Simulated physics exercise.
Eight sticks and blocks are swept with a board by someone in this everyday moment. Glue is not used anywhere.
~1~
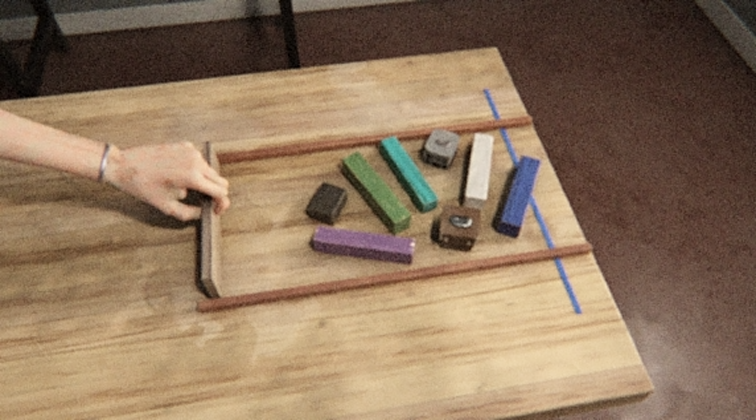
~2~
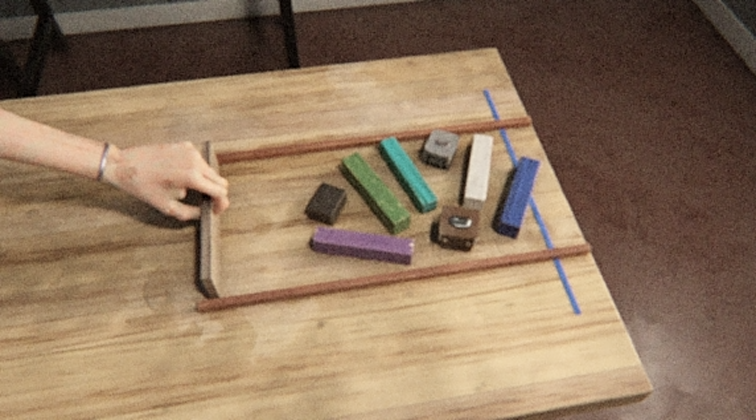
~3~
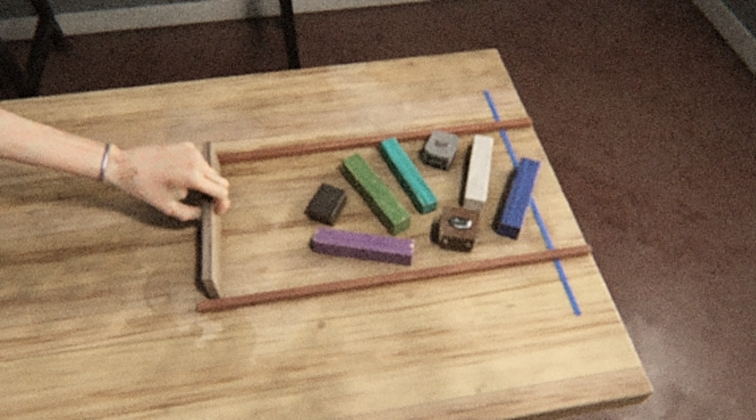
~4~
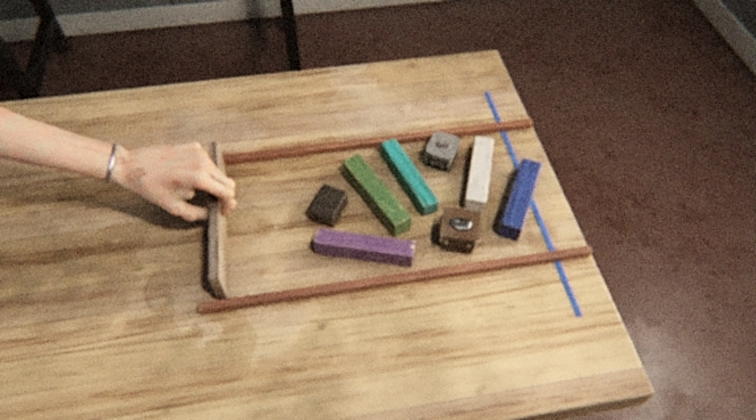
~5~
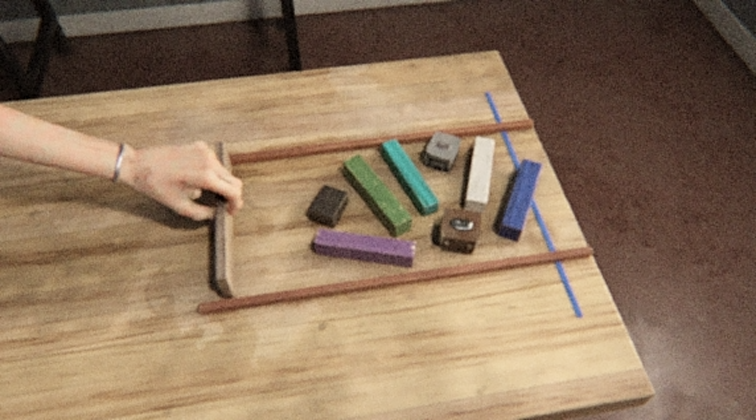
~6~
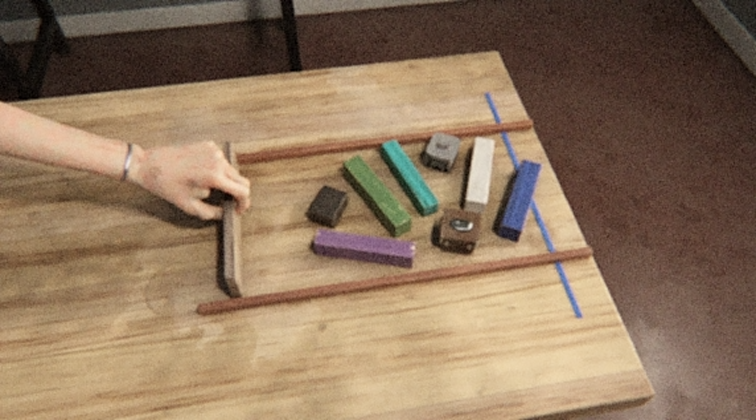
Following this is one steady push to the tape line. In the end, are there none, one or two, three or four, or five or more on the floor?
Dropped: Five or more.
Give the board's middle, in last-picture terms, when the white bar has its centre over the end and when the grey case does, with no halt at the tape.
About (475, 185), and (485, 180) for the other.
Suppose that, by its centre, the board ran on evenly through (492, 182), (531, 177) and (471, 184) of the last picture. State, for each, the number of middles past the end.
The counts would come out as 3, 7 and 1.
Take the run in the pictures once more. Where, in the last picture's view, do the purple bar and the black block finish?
Final pixels, roughly: (586, 231) for the first, (538, 177) for the other.
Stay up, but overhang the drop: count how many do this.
So the number is 1.
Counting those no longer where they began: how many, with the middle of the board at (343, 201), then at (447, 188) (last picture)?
At the first point the count is 3, at the second it's 8.
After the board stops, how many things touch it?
The count in contact is 2.
Soon after, none off yet; blue stick at rest near (521, 199); white bar at rest near (479, 175); grey case at rest near (443, 153).
After that, none off yet; blue stick displaced a little near (544, 197); white bar displaced a little near (522, 170); grey case displaced well along near (498, 139).
In the end, the number that fall off is five or more; gone, green bar, turquoise stick, brown case, grey case, white bar and blue stick.
